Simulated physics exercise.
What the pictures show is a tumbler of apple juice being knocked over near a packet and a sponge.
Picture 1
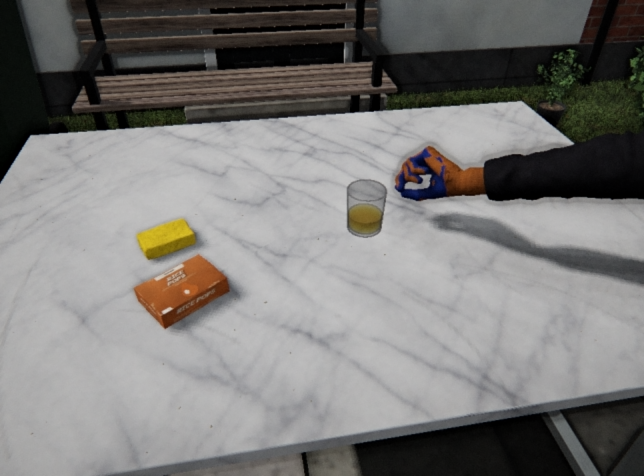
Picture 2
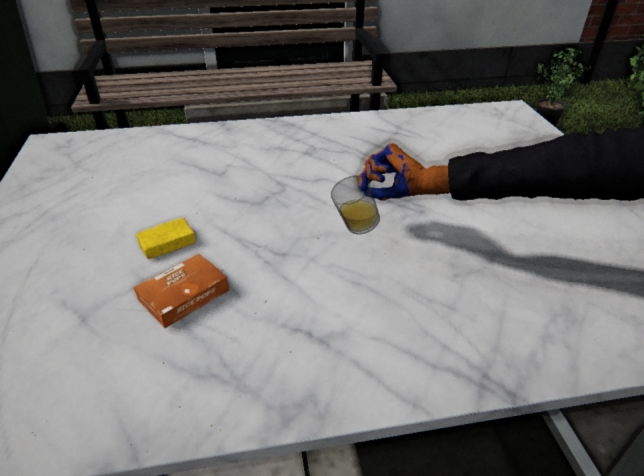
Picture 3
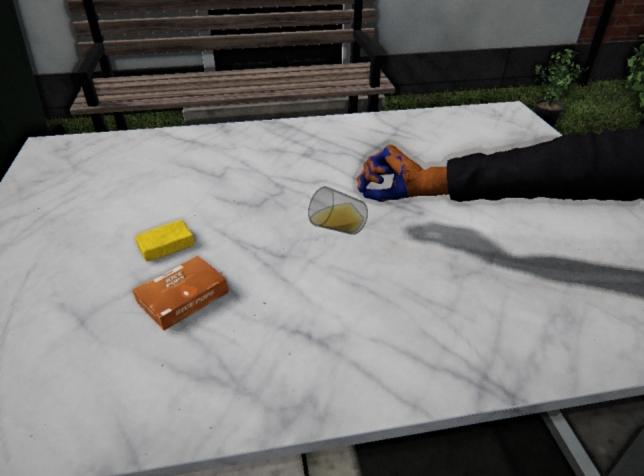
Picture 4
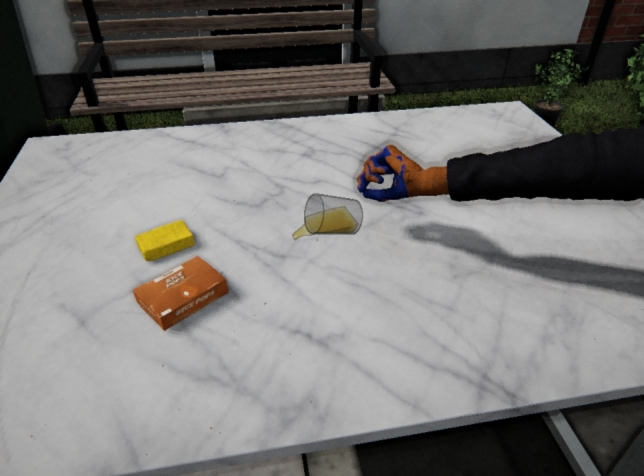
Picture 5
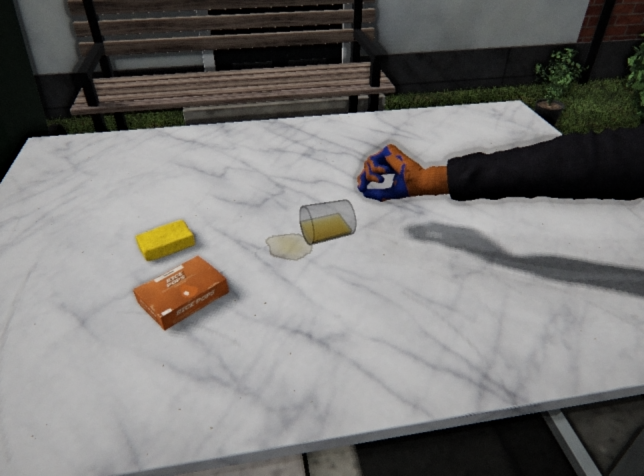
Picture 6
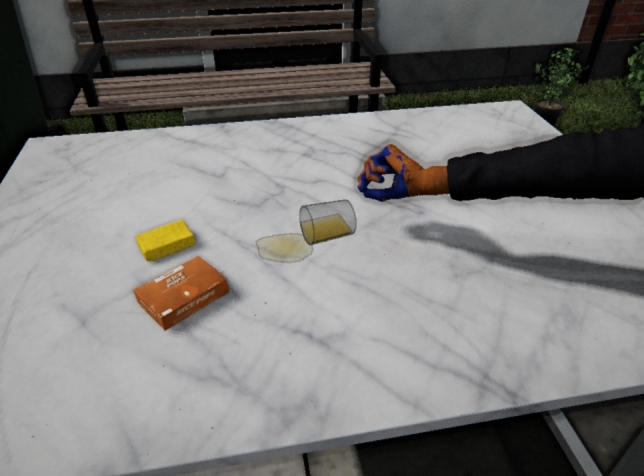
At the start, a glass of yellowish drink stands upright on a marble table, with a yellow sponge and an orange packet to its left. A gloved hand moves in from the right and pushes the glass, which topples leftward onto its side, and some drink spills into a small puddle.
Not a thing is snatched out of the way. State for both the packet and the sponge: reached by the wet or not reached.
The packet will most likely meet the spill; the sponge will most likely meet the spill.
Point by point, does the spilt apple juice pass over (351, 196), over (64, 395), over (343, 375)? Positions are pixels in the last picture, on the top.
Spot by spot: Missed, then missed, then missed.
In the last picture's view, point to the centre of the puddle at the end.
Roughly (202, 269).
A moment on, the puddle covers about as much as a plate; the packet is reached; the sponge is reached.
When it is over, the puddle covers about as much as a plate; the packet is reached; the sponge is reached.
